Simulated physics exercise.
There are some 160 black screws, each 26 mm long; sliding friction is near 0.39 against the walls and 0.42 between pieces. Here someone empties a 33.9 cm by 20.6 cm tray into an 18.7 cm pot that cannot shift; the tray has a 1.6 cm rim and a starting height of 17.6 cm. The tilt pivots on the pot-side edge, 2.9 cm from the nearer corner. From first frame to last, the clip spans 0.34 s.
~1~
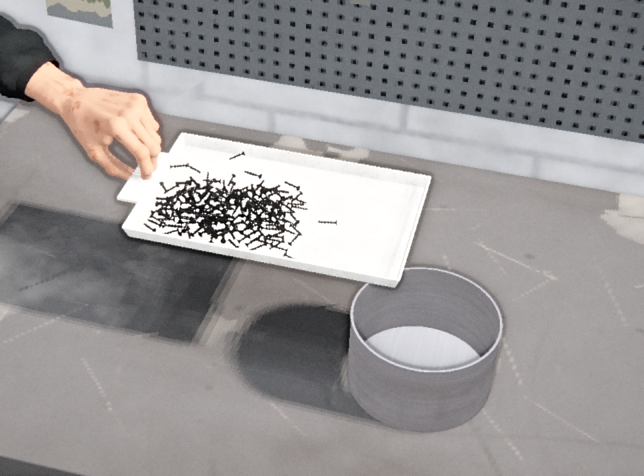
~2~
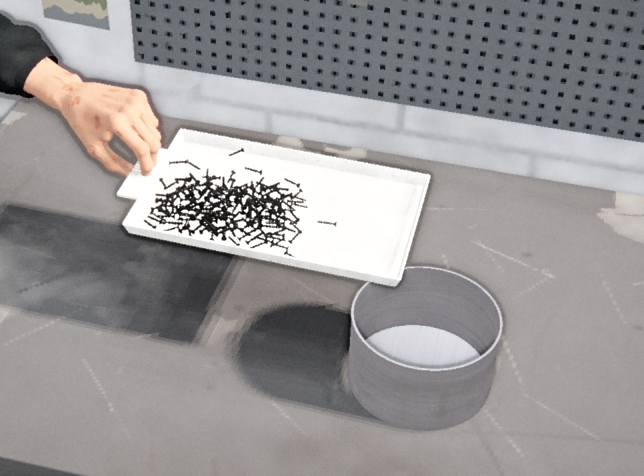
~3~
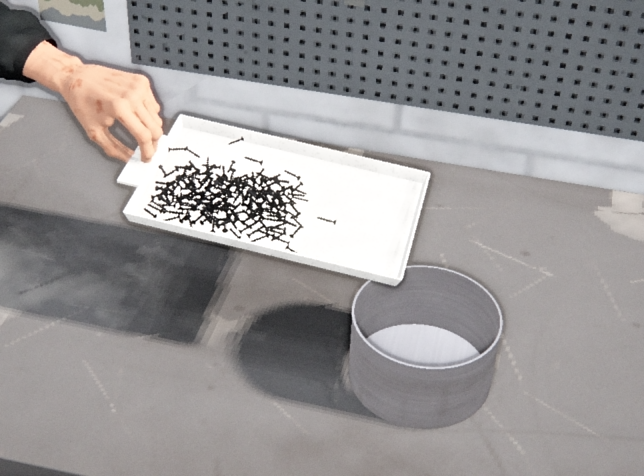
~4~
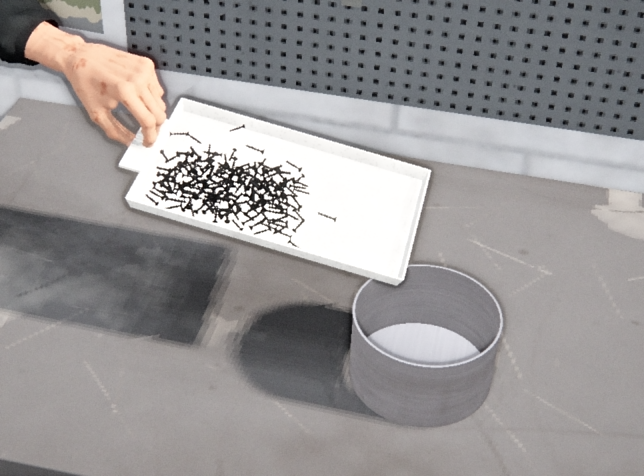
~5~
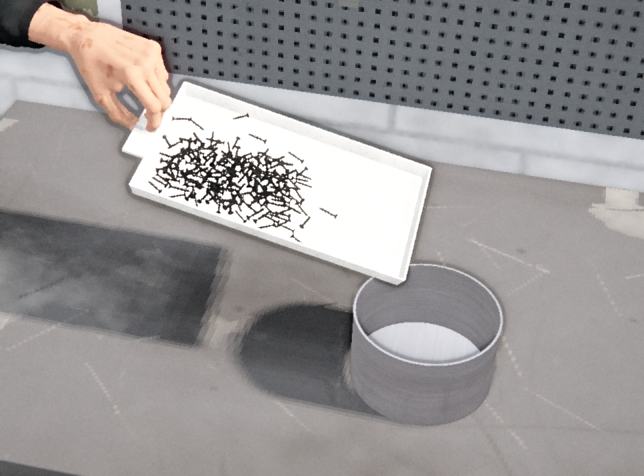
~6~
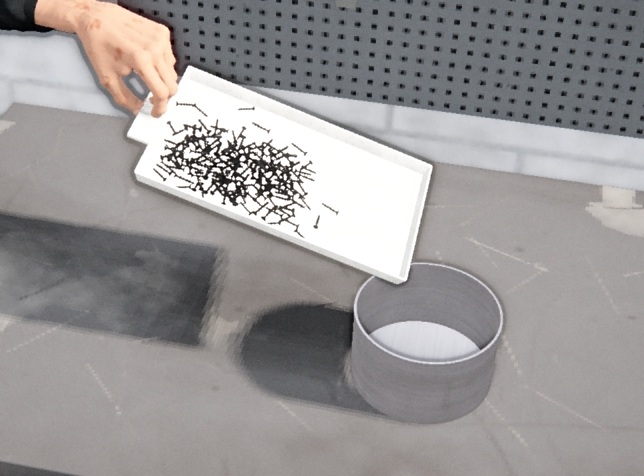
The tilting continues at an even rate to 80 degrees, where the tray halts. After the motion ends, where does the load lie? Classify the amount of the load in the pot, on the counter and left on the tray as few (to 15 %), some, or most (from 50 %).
Tray: Few. Pot: Most. Counter: Few.
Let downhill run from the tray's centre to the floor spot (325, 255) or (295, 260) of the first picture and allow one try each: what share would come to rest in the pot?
The share comes to roughly 90 in a hundred, then roughly 30 in a hundred.
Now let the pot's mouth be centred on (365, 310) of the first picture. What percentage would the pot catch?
Close to 35 in a hundred.
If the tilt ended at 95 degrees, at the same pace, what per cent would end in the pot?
I'd say close to 100 percent.
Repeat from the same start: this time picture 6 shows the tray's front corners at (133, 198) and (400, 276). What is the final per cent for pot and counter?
Pot 95; counter 5.
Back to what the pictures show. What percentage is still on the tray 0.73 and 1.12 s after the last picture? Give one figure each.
In turn: 15, 5.
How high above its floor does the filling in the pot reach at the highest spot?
Some 2.5 cm above the floor.
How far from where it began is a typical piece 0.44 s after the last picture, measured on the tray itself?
I'd say close to 16 centimetres.
Then, 0.44 s after the last picture, tilt 48 degrees; the tray holds 100 %, the pot 0 %.
Then, 0.73 s after the last picture, tilt 68 degrees; the tray holds 15 %, the pot 65 %.
Then, 1.12 s after the last picture, tilt 80 degrees; the tray holds 5 %, the pot 90 %.
In the end, tray 5 %, pot 95 %, counter 5 %.
